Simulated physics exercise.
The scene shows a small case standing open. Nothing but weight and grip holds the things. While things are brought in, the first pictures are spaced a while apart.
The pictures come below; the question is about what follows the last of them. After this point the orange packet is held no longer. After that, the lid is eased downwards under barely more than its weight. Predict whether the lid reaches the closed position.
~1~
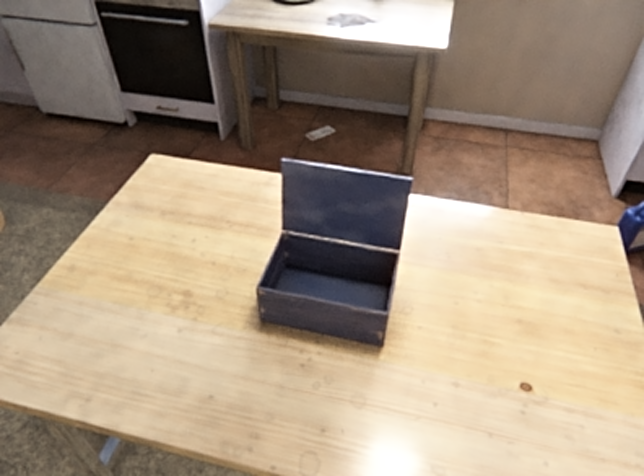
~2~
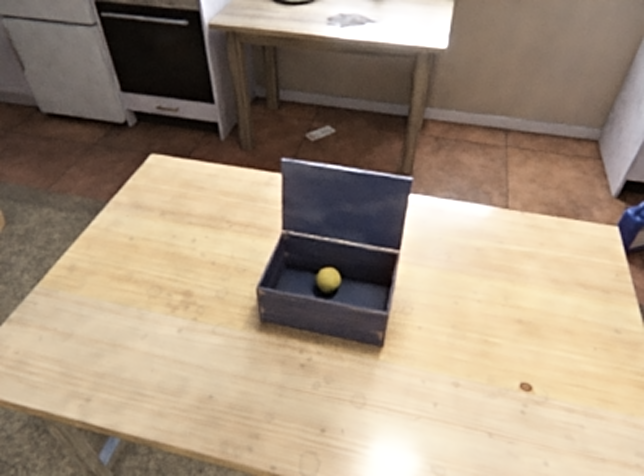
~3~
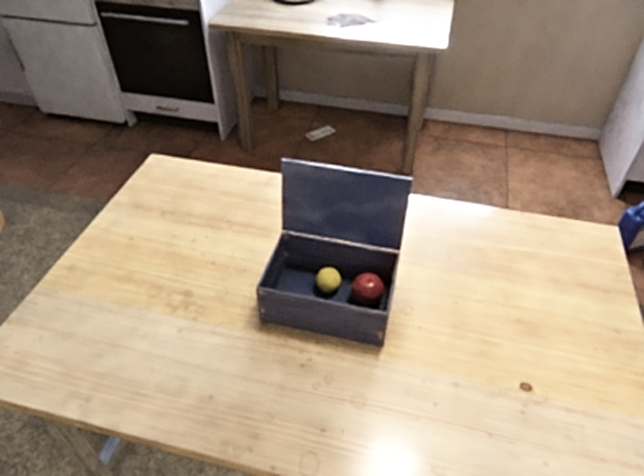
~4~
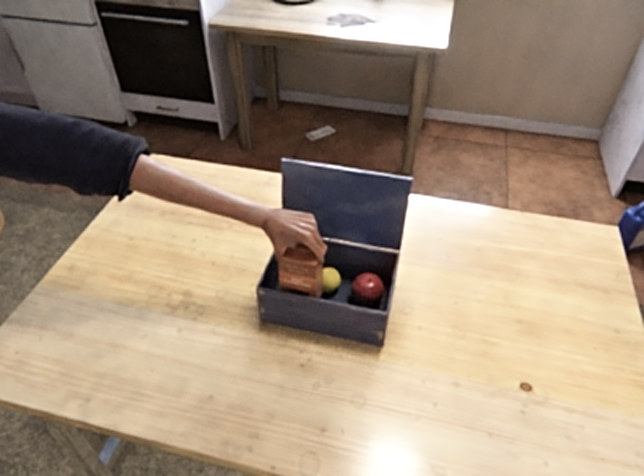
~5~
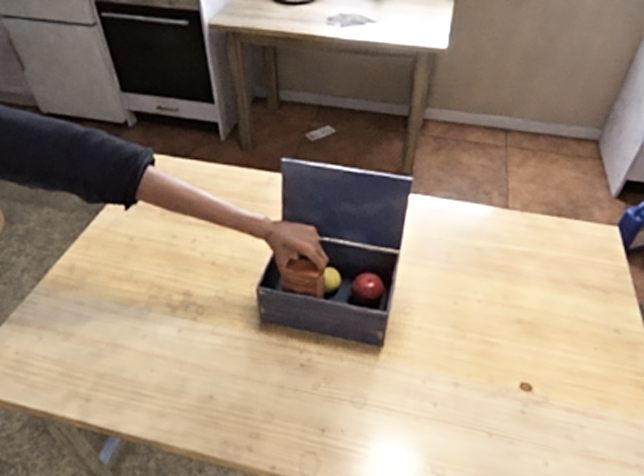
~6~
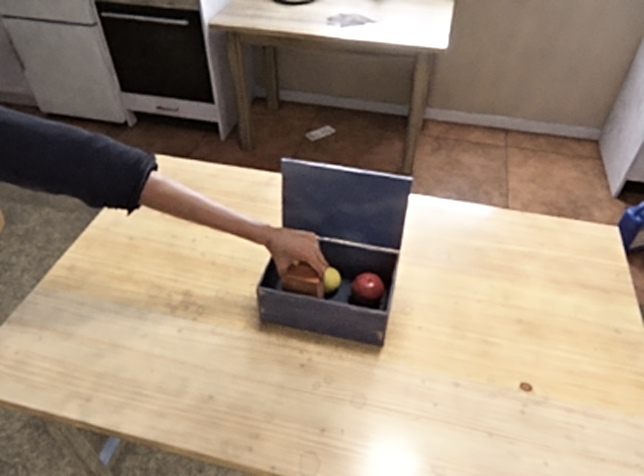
It does not reach it.
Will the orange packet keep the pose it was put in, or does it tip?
Simply put, it remains unturned.
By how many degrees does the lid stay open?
Near 16° up from the rim.
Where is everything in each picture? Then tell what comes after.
The last thing is not in view yet, in the first picture.
The last thing is not in view yet; yellow lemon (328, 280), in the second picture.
The last thing is not in view yet; yellow lemon (328, 280), in the third picture.
On its way; orange packet (301, 276), in the fourth picture.
On its way; orange packet (303, 286), in the fifth picture.
In place under the hand; orange packet (304, 291), in the sixth picture.
Then, 1.40 s past the last view, lid 73° above the rim.
Then, 1.70 s past the last view, lid 46° above the rim.
Finally, lid 17° above the rim; all 3 still in place. Final places as the last picture's camera would see them, orange packet near (304, 291).
